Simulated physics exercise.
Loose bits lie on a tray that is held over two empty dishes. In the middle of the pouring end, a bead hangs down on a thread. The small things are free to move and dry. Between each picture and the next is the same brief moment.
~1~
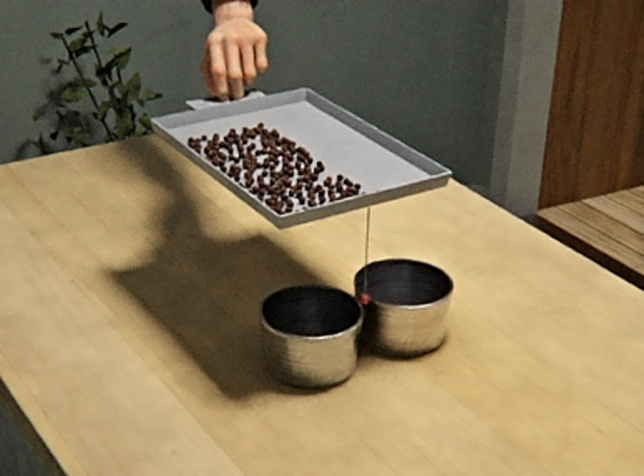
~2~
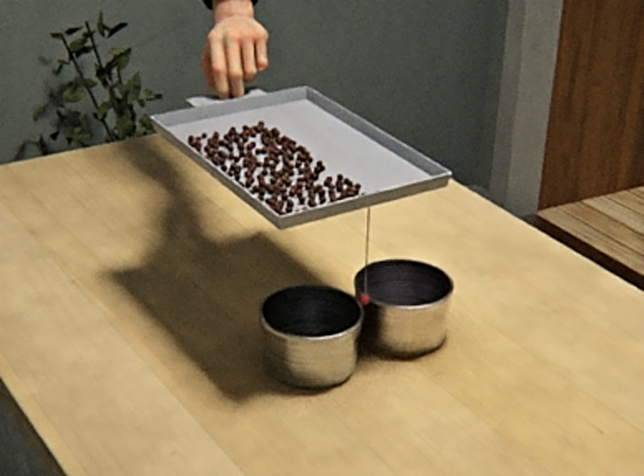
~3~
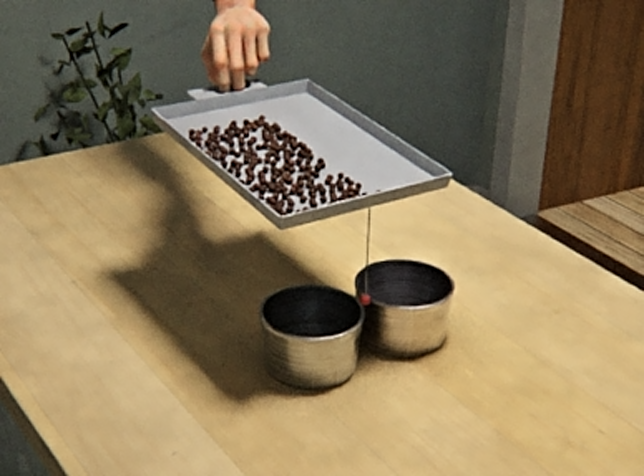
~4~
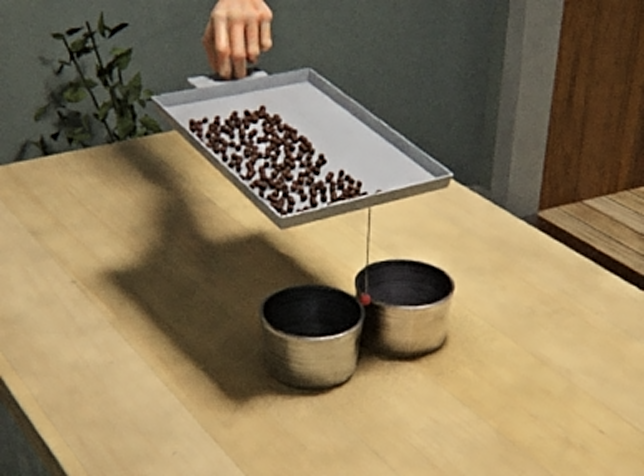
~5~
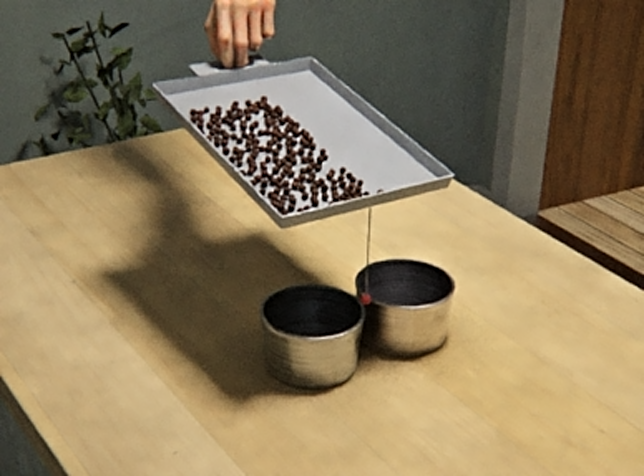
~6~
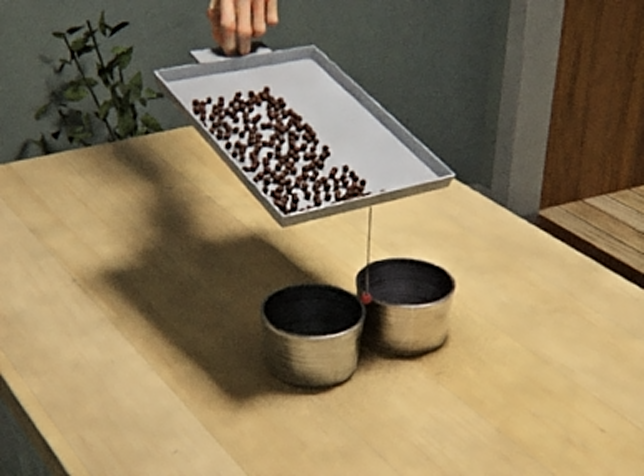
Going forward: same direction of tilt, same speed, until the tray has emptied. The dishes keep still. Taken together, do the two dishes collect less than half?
Most never reaches the dishes.
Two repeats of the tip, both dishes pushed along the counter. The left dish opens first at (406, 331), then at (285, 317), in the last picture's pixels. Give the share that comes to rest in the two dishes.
Roughly 60 % and 0 %.
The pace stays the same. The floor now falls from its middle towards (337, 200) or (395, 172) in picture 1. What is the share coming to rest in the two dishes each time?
About 0 %, then 90 %.
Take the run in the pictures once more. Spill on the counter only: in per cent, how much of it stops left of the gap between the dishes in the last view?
I'd put it at close to 20 per cent.
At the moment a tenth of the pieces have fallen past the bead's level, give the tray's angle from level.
Somewhere around 85 degrees.
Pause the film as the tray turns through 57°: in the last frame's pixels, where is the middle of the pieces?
I'd mark the middle close to (346, 185).
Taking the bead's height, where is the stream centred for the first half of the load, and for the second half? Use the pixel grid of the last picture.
I'd put it at roughly (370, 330), and after that at roughly (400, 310).
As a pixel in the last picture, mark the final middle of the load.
(428, 403).
Just after the last frame, tray tipped steeply; almost all on the tray; just a few outside both; just a few in the air.
A moment on, tray tipped right over; roughly a quarter on the tray; roughly half outside both; roughly a quarter in the air.
Further on, tray tipped past a quarter turn; just a few in the left dish; just a few in the right dish; almost all outside both.
When it is over, tray tipped past a quarter turn; just a few in the left dish; just a few in the right dish; almost all outside both.
